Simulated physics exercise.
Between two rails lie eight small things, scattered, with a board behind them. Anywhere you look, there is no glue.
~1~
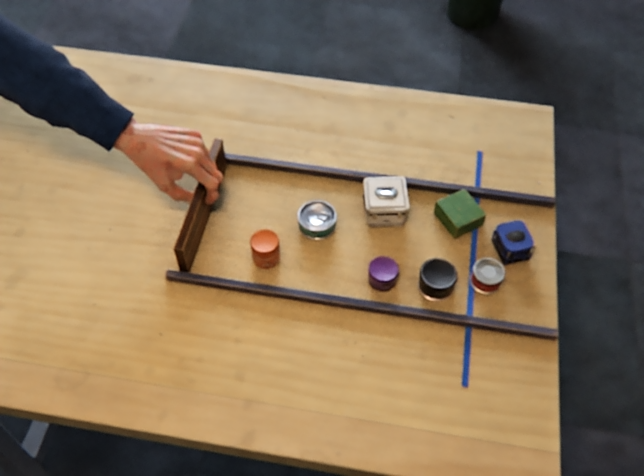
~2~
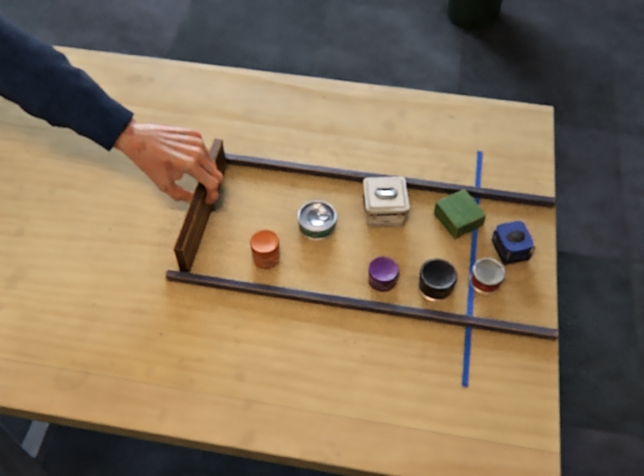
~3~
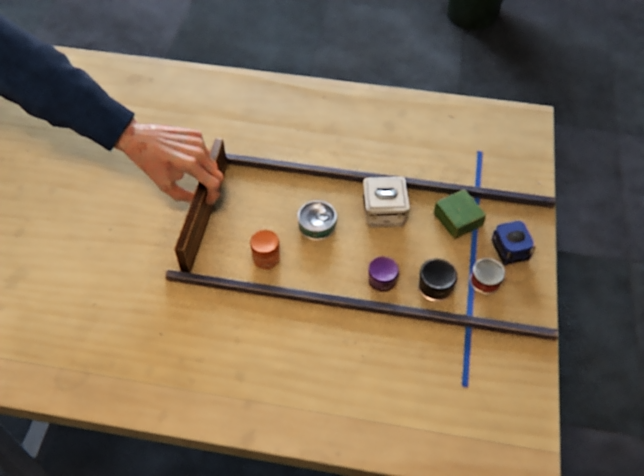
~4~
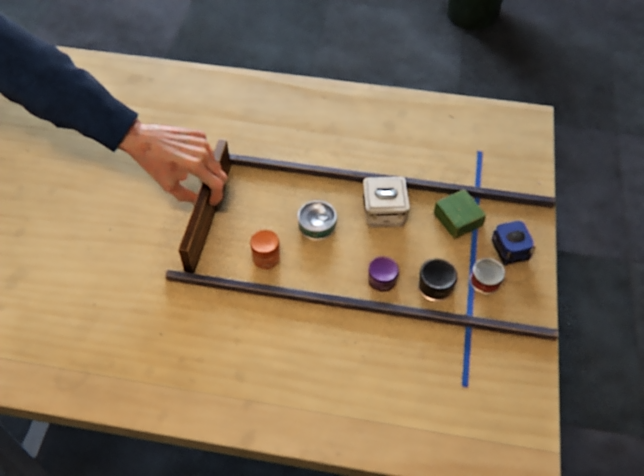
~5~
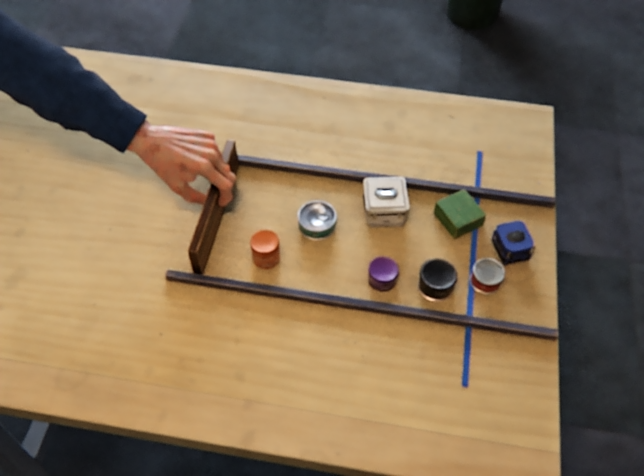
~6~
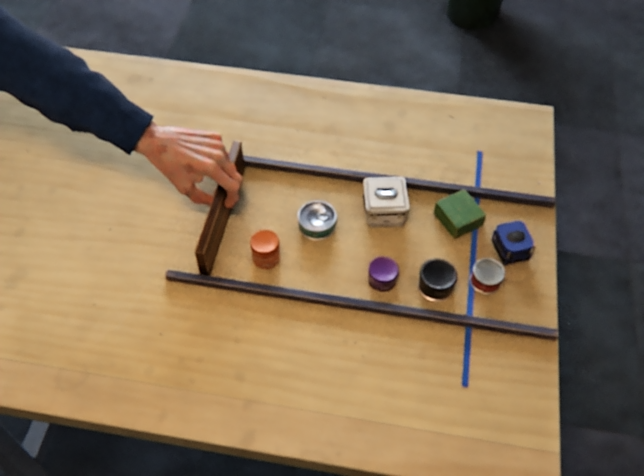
A hand holding still, then sliding a dark board slightly right between two rails toward eight small, unmoving objects on a wooden table.
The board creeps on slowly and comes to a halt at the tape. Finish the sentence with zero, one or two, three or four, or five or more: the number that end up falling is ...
The number that end up falling is zero.
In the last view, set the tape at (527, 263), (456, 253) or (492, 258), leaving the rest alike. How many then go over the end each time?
In order: 4, 0 and 0.
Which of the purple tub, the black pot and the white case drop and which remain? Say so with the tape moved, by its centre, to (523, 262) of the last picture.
As for the purple tub, it keeps its spot; the black pot does not stay; the white case keeps its spot.
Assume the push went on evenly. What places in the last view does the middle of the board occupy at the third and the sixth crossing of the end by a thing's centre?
Roughly (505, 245) and then roughly (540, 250).
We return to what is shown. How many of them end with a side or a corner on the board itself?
The count in contact is 4.
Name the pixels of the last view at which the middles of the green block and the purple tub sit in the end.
The green block settles near (537, 220); as for the purple tub, near (486, 304).
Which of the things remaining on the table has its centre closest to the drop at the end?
It's the blue case.
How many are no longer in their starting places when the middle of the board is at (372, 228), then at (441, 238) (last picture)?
So far 5, and 8 at the second.
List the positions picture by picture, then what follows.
In the first picture, blue case (513, 243); red tin (487, 276); green block (460, 214); board (202, 204); tape (473, 255).
In the second picture, red tin (487, 277); black pot (437, 280).
In the third picture, green block (460, 214); orange tub (266, 250).
In the fourth picture, blue case (513, 243); purple tub (383, 274).
In the fifth picture, red tin (487, 277); white case (385, 202).
In the sixth picture, blue case (513, 243); red tin (487, 277); green block (460, 214); board (222, 206); tape (473, 255).
Soon after, none off yet; blue case at rest near (513, 243); red tin at rest near (487, 277); green block at rest near (460, 214).
In the end, the number that fall off is zero.
